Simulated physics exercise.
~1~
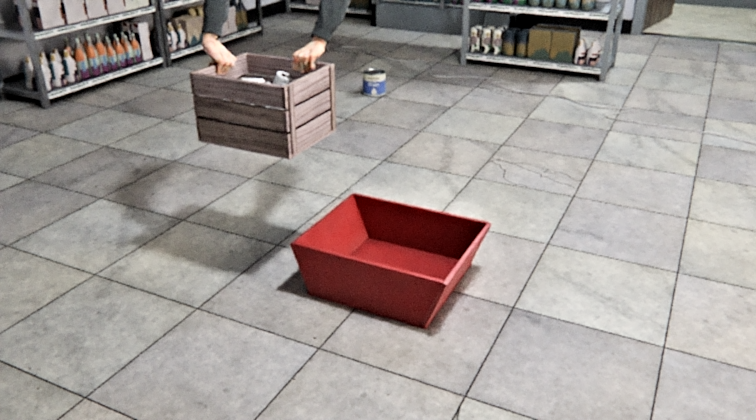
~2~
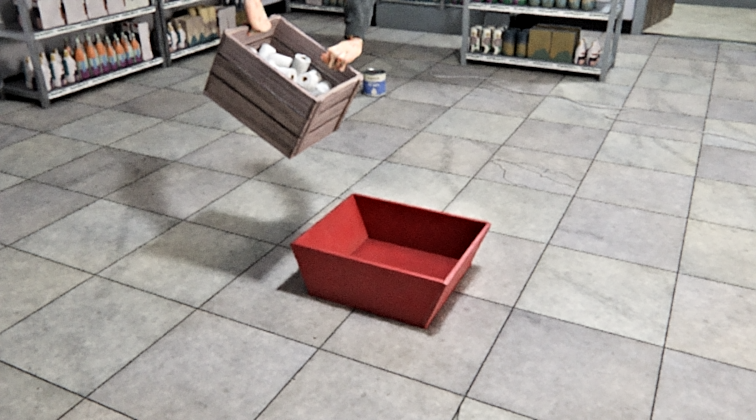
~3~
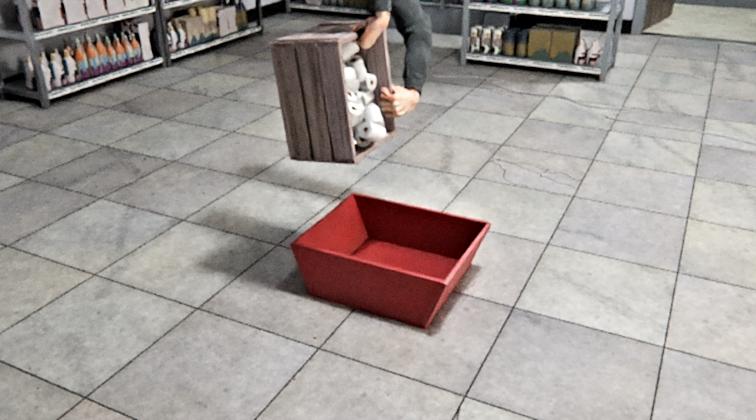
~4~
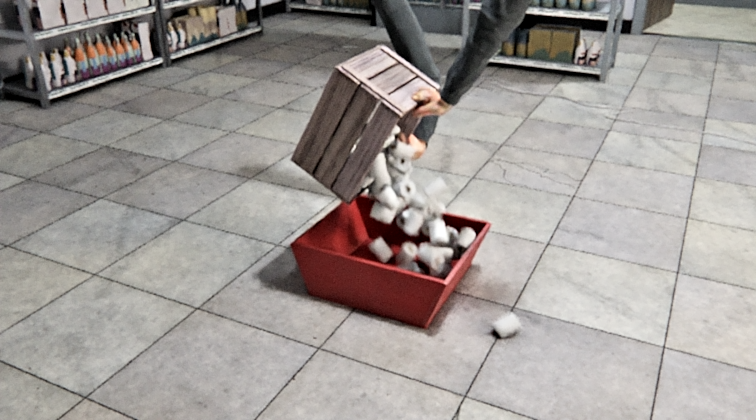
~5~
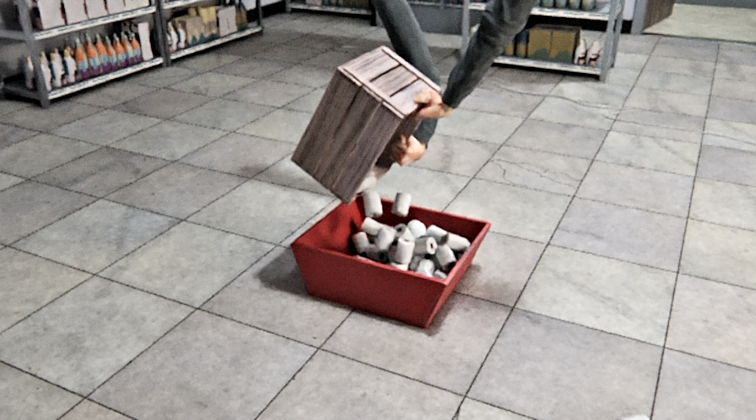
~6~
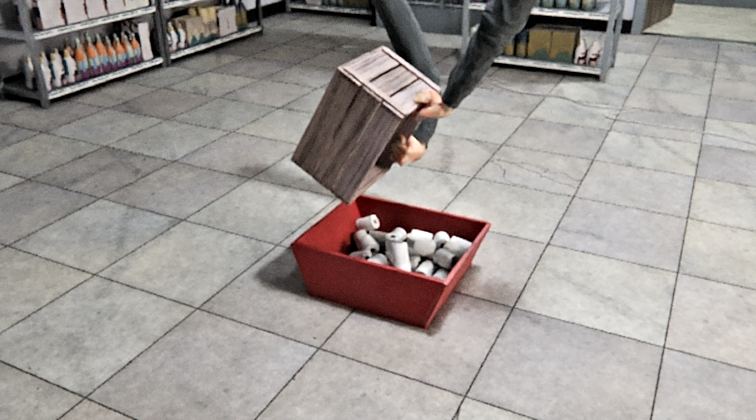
A person in dark sleeves, only partly in view, grips a brown wooden crate of white paper rolls above an open red tray on a grey tiled shop floor, seen from slightly above. Stocked shelves and a small can stand behind. The hands lift and tip the crate to the right, until its open side faces the tray. Rolls then pour out in a tumbling stream, and one lands on the tiles at the tray's right before passing from sight. The last few drop in, leaving the tray heaped with rolls beneath the still-tilted crate.
